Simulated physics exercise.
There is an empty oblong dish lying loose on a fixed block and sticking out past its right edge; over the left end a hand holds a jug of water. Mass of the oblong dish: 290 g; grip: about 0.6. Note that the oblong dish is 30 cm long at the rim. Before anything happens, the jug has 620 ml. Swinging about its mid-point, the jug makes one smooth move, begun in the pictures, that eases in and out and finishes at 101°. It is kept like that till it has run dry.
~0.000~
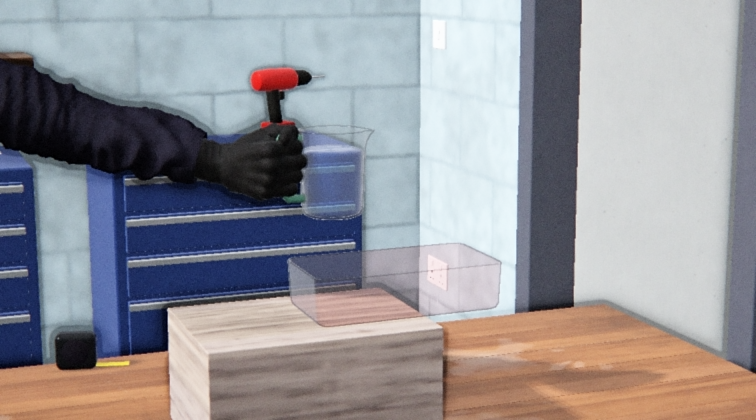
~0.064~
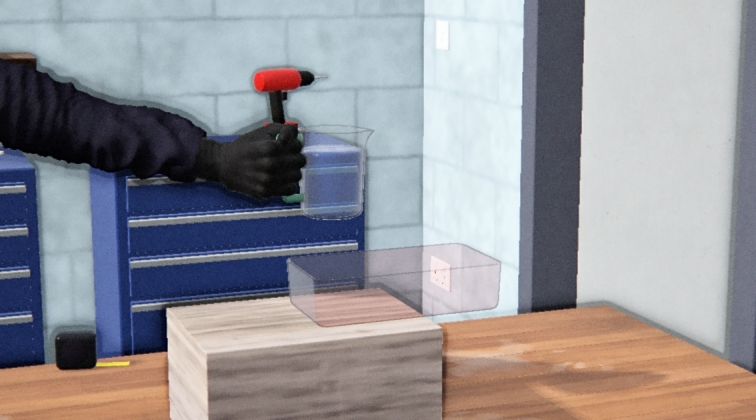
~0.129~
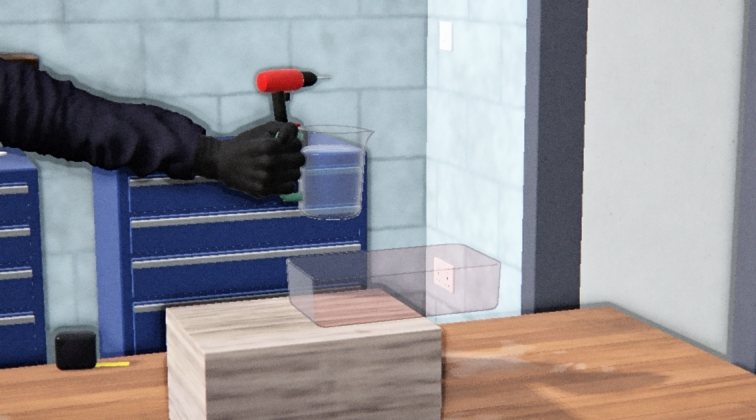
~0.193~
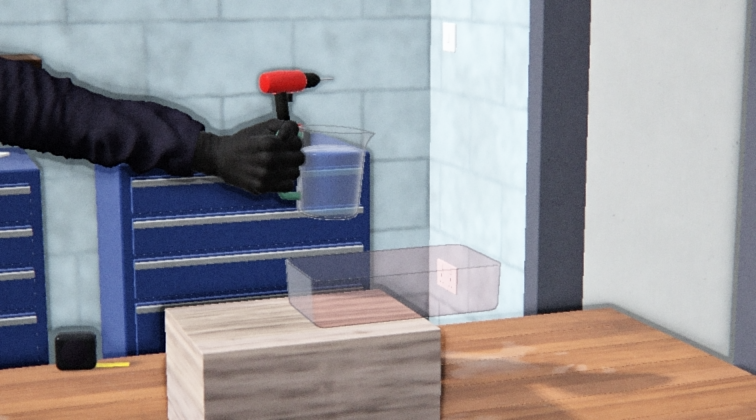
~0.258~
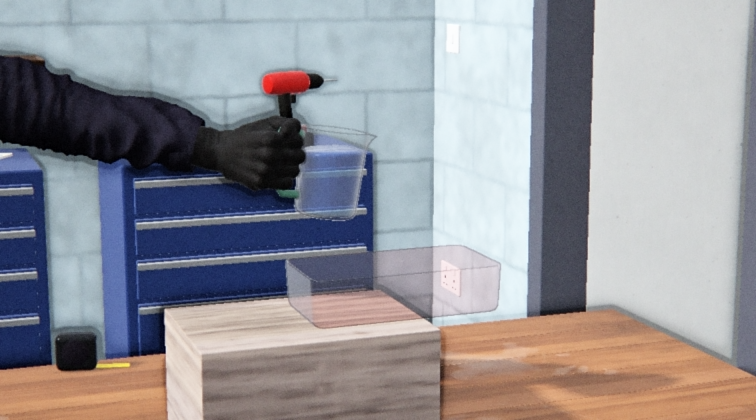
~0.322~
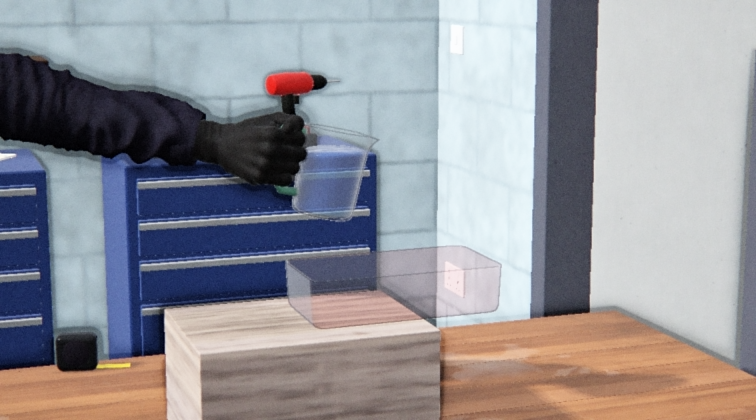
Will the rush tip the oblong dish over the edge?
In the end this oblong dish tumbles down.
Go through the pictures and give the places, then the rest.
It leans 0°; its right rim is at (374, 129); the water meets the walls at (301, 151) and (360, 148); the oblong dish's rim runs from (302, 271) to (482, 254); the block's edge is at (440, 329), in the first picture.
It leans 0°; its right rim is at (374, 129); the water meets the walls at (301, 151) and (360, 148), in the second picture.
It leans 2°; its right rim is at (374, 130); the water meets the walls at (301, 150) and (360, 148), in the third picture.
It leans 4°; its right rim is at (375, 132); the water meets the walls at (300, 151) and (360, 149), in the fourth picture.
It leans 8°; its right rim is at (377, 135); the water meets the walls at (301, 151) and (361, 149), in the fifth picture.
It leans 12°; its right rim is at (379, 138); the water meets the walls at (301, 152) and (363, 149), in the sixth picture.
After 0.81 s the tilt is 59° and 90 per cent is still to pour; the oblong dish lies level with 1 per cent in it.
After 1.17 s the tilt is 92° and 40 per cent is still to pour; the oblong dish leans 7° with 38 per cent in it.
After 1.55 s the tilt is 101° and 5 per cent is still to pour; the oblong dish leans 88° with 19 per cent in it.
After 1.96 s the tilt is 101° and 0 per cent is still to pour; the oblong dish leans 114° with 0 per cent in it.
In the end the oblong dish leans 180° with 0 per cent in it.
